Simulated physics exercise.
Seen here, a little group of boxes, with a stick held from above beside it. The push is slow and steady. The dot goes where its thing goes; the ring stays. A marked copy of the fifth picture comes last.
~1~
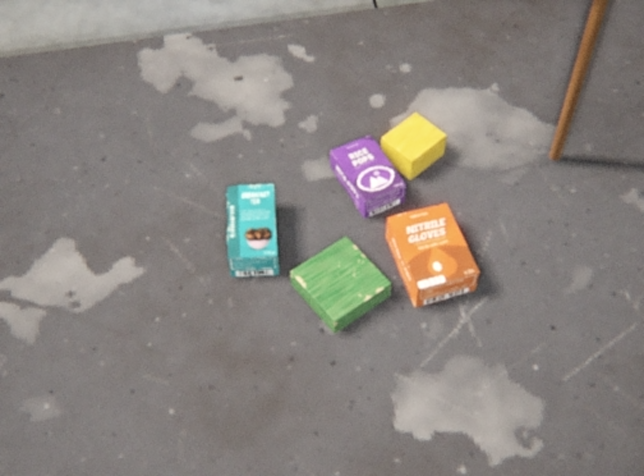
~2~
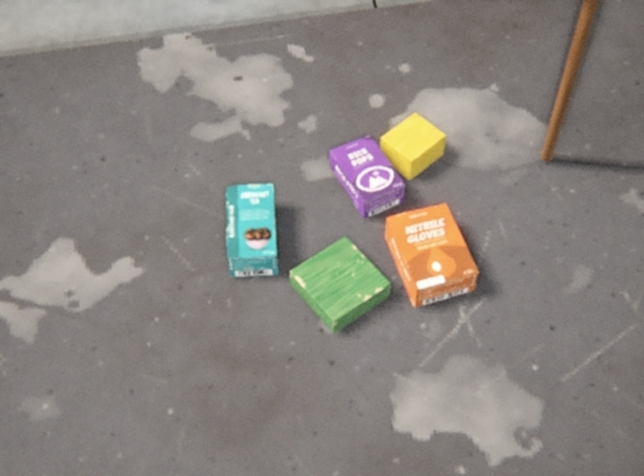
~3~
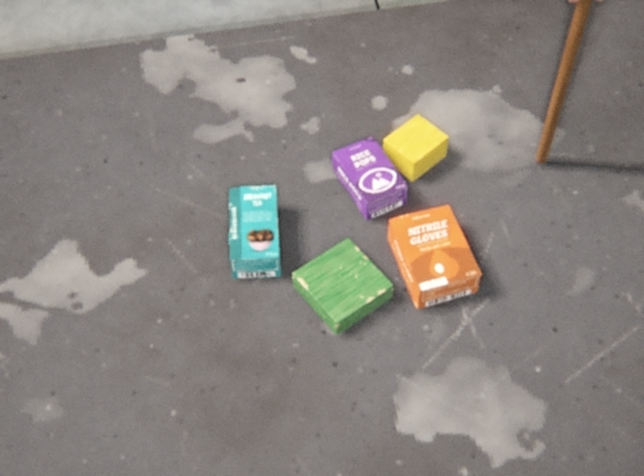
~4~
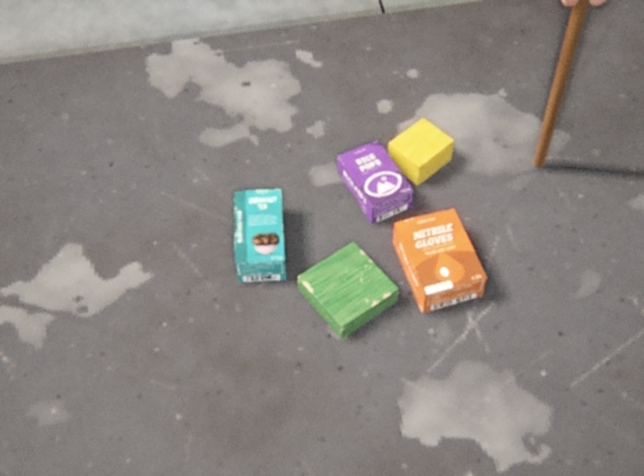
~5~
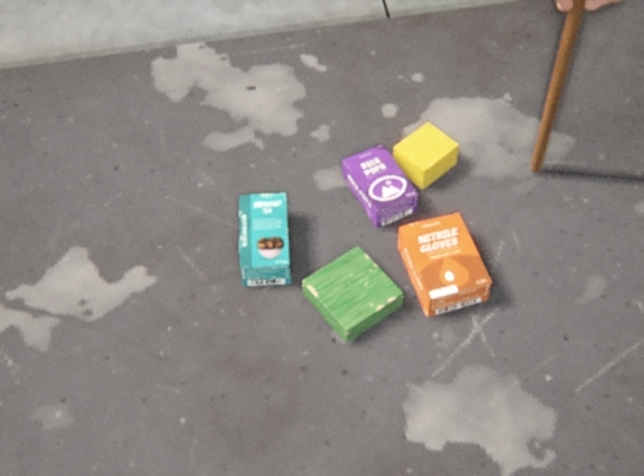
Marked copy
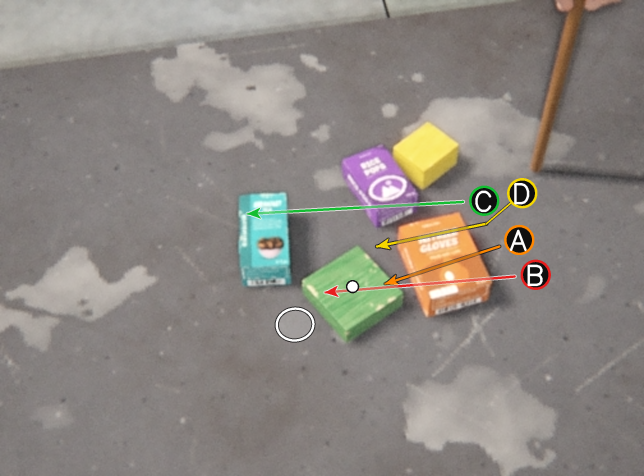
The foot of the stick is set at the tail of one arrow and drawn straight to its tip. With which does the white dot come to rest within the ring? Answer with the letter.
The stick should follow A.
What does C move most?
The purple box.
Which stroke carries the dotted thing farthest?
Stroke B.
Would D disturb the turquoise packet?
No.
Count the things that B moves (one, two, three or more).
It moves three or more.
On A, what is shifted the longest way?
The orange box goes farthest.
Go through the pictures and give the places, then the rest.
Green block (340, 284); yellow block (413, 146); orange box (431, 254), in the first picture.
Orange box (431, 254); turquoise packet (252, 230), in the second picture.
Purple box (370, 177); green block (342, 285), in the third picture.
Yellow block (421, 152); orange box (439, 260), in the fourth picture.
Turquoise packet (264, 239); purple box (380, 185); green block (352, 293), in the fifth picture.
On the marked copy, A from (499, 247) to (385, 284); B from (515, 277) to (325, 292); C from (463, 202) to (247, 214); D from (486, 224) to (377, 247); the ring at (295, 325); the white dot at (352, 287).
Taking A. A third of the way, foot of the stick (458, 261); green block (352, 293); orange box (429, 270).
Two thirds of the way, foot of the stick (415, 275); green block (321, 313); orange box (389, 289).
When it is over, foot of the stick (385, 285); green block (295, 332); orange box (361, 301); the dot on the green block is in the ring.
As for the rest, B leaves the dotted thing at (225, 327); C leaves the dotted thing at (352, 293); D leaves the dotted thing at (331, 316).
